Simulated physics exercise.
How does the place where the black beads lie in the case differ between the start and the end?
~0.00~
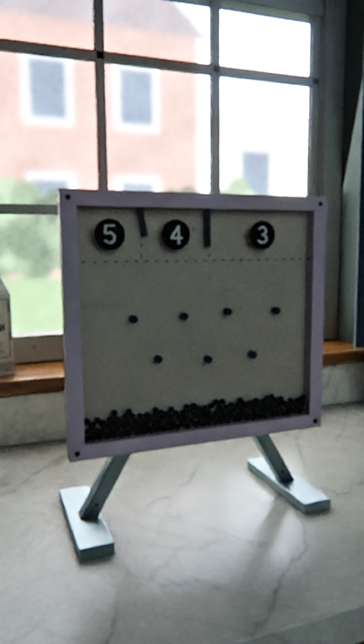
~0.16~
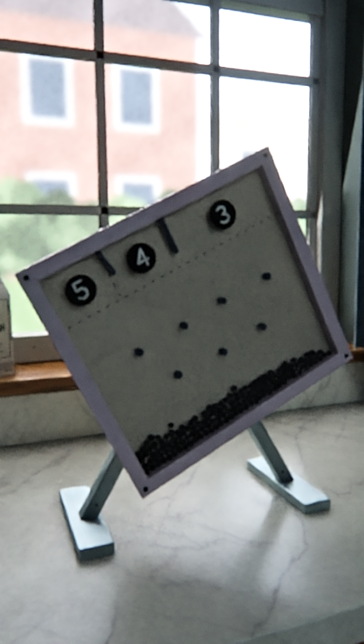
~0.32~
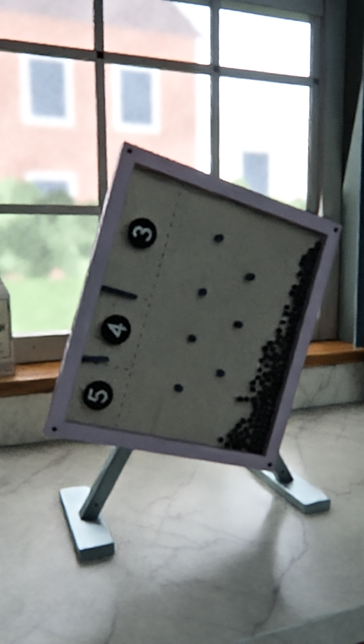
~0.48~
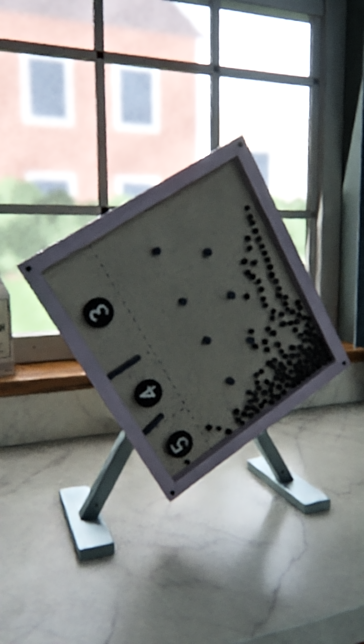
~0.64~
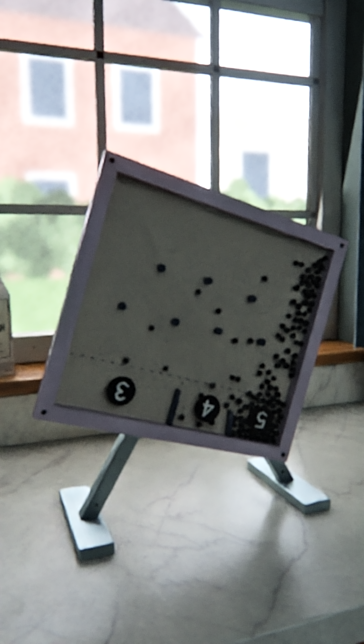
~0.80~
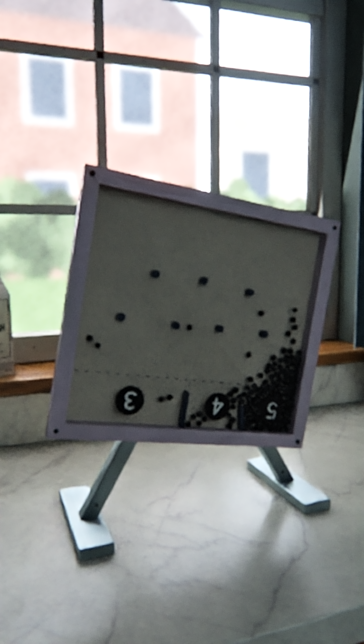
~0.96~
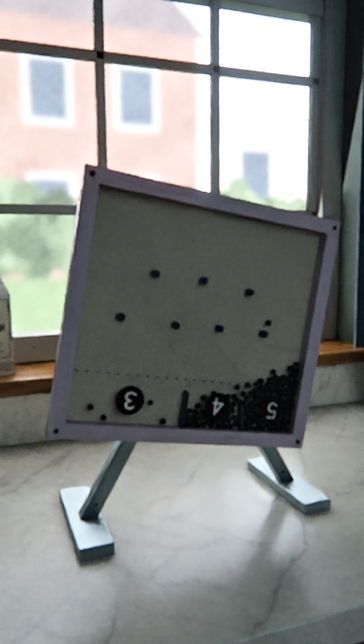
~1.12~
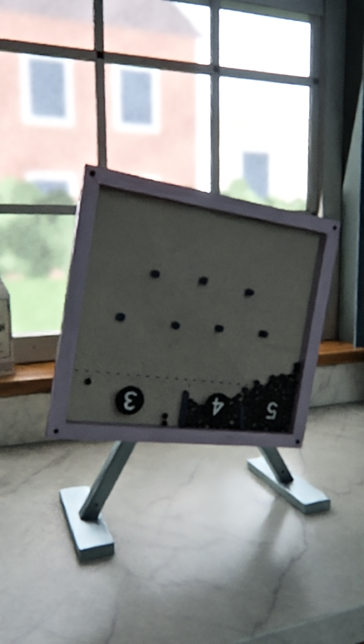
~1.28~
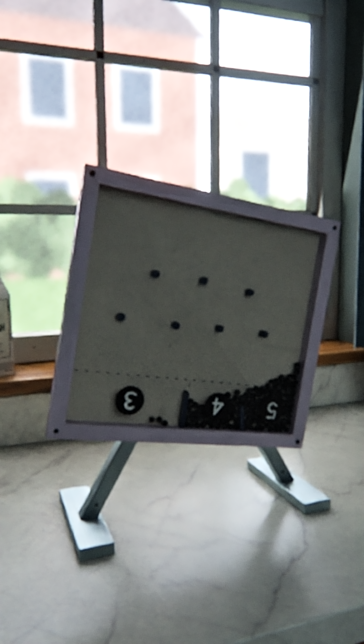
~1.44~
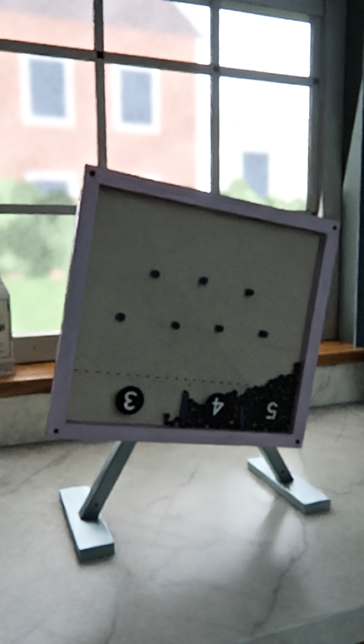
At the start the beads lie in a low layer along the whole bottom edge, on the side opposite the numbers. At the end they are heaped toward the lower right, mostly in the pockets marked five and four.
